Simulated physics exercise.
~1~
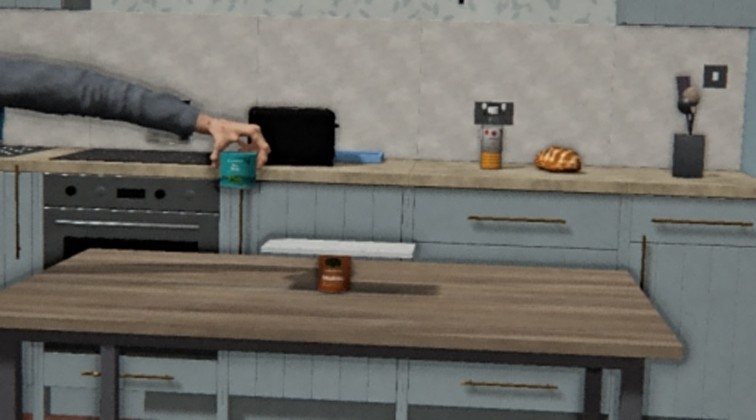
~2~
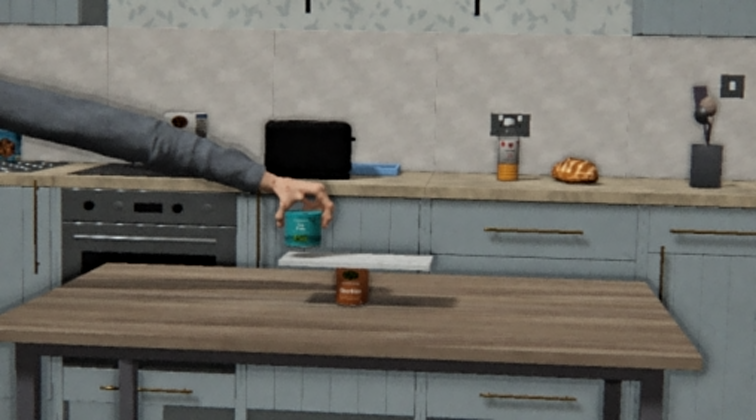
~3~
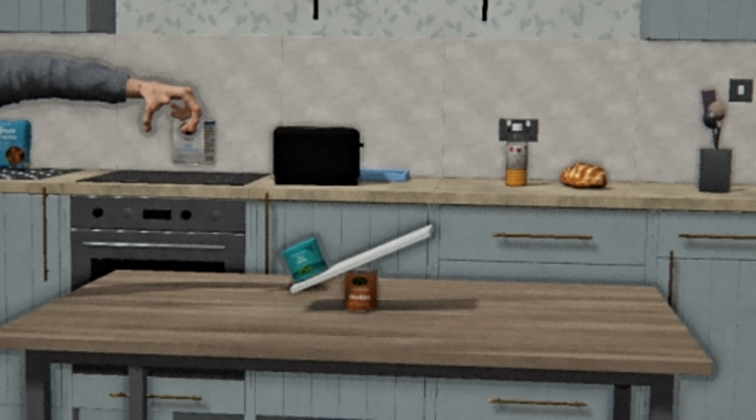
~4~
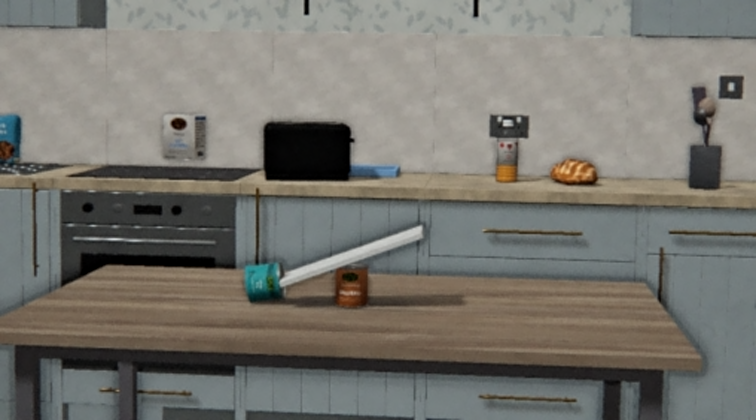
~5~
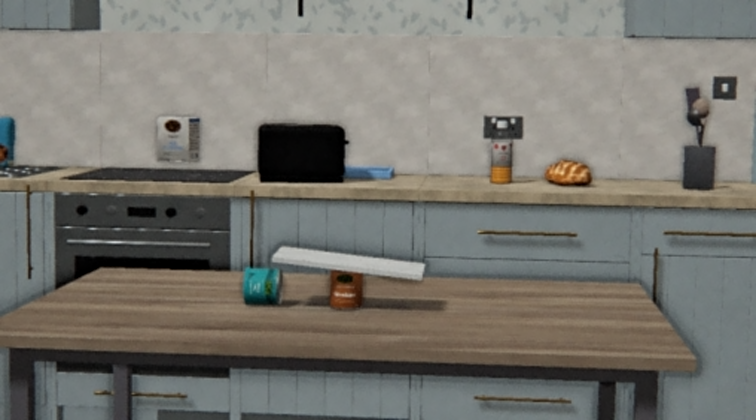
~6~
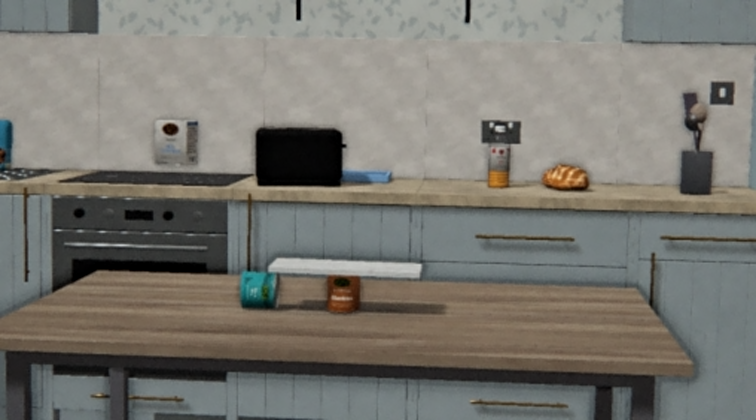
A turquoise tin released by a hand tips a white board balanced on an orange tin, slides off, and the board levels again.
